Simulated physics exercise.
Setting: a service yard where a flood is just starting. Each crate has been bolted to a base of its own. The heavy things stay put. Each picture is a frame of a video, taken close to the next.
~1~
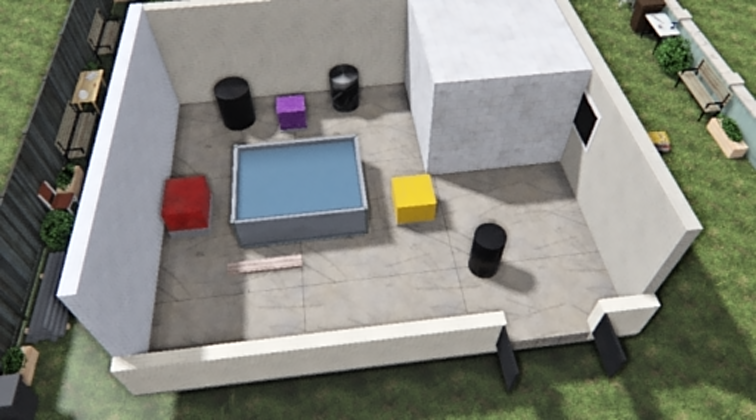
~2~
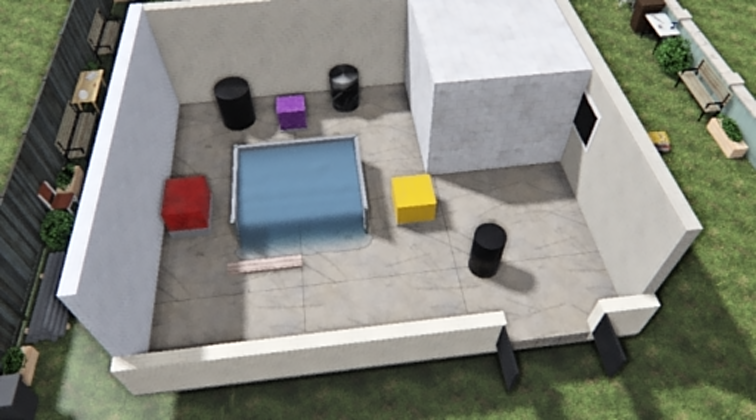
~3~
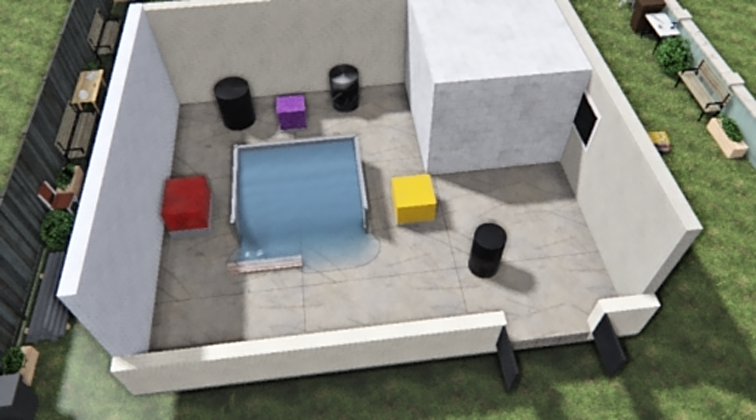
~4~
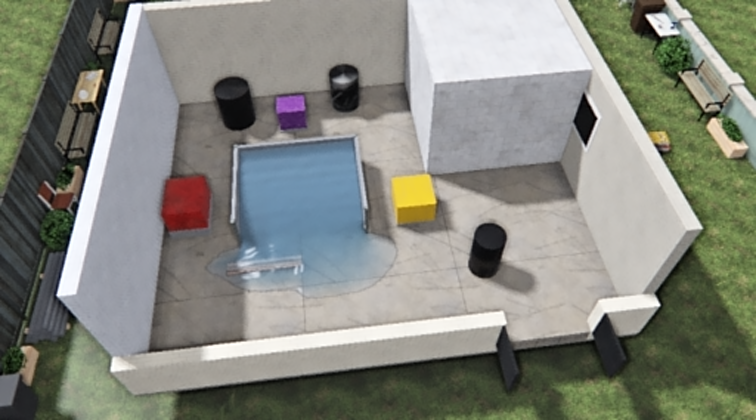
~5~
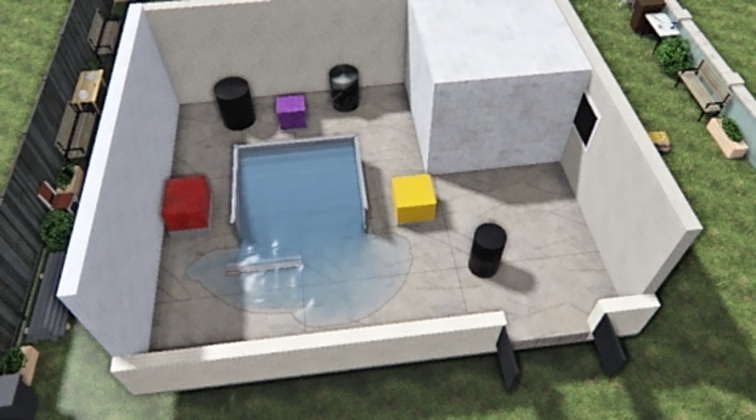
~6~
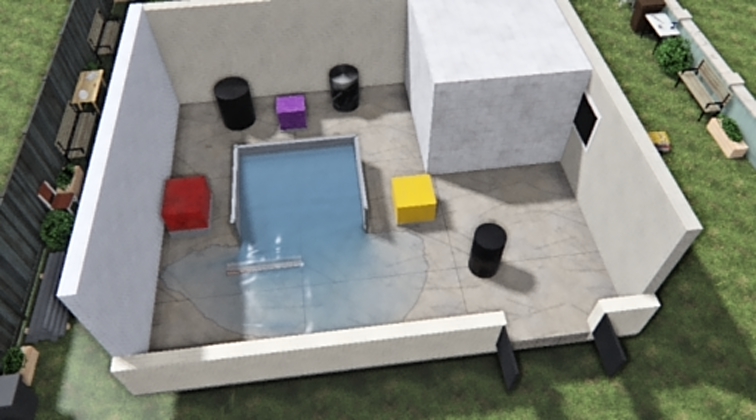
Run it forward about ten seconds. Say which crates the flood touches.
In order: Looks like the purple crate is out of reach of the water. Looks like the red crate is within reach of the water. Looks like the yellow crate is within reach of the water.
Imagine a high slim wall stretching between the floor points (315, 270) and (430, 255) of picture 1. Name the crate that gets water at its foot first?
The yellow crate is first.
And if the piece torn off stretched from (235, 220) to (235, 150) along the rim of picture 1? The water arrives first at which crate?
First in line is the one in red.
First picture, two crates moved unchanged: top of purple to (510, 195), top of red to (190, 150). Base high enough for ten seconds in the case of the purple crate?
Simply put, the purple crate is drenched.
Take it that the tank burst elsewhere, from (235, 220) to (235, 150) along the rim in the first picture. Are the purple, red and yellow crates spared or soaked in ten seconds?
Going crate by crate, the purple one gets flooded, the red one gets flooded and the yellow one gets flooded.
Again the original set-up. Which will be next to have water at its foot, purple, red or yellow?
That's the red crate.
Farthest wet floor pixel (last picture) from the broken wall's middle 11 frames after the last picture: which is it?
Roughly at (567, 322).
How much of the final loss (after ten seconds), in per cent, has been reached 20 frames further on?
My figure is about 15 in a hundred.
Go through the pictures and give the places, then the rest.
The first frame shows the open tank at (298, 179) is whole and still.
In the second frame, the front is at (239, 250), out from the gap at (303, 230).
In the third frame, water pours out at (303, 231) and has run to (230, 264).
In the fourth frame, the front is at (211, 268), out from the gap at (303, 232).
In the fifth frame, the front is at (190, 271), out from the gap at (304, 233).
In the sixth frame, the front is at (168, 273), out from the gap at (304, 233).
A moment on, water covers 30 % of the floor; the purple crate not reached, the red crate water round its plinth, the yellow crate not reached.
Next, water covers 35 % of the floor; the purple crate not reached, the red crate water round its plinth, the yellow crate not reached.
Then, water covers 55 % of the floor; the purple crate not reached, the red crate water round its plinth, the yellow crate water round its plinth.
Later, water covers 75 % of the floor; the purple crate water round its plinth, the red crate water round its plinth, the yellow crate water round its plinth.
In the end, water covers 95 % of the floor; the purple crate stayed above the water, the red crate was topped, the yellow crate was topped.
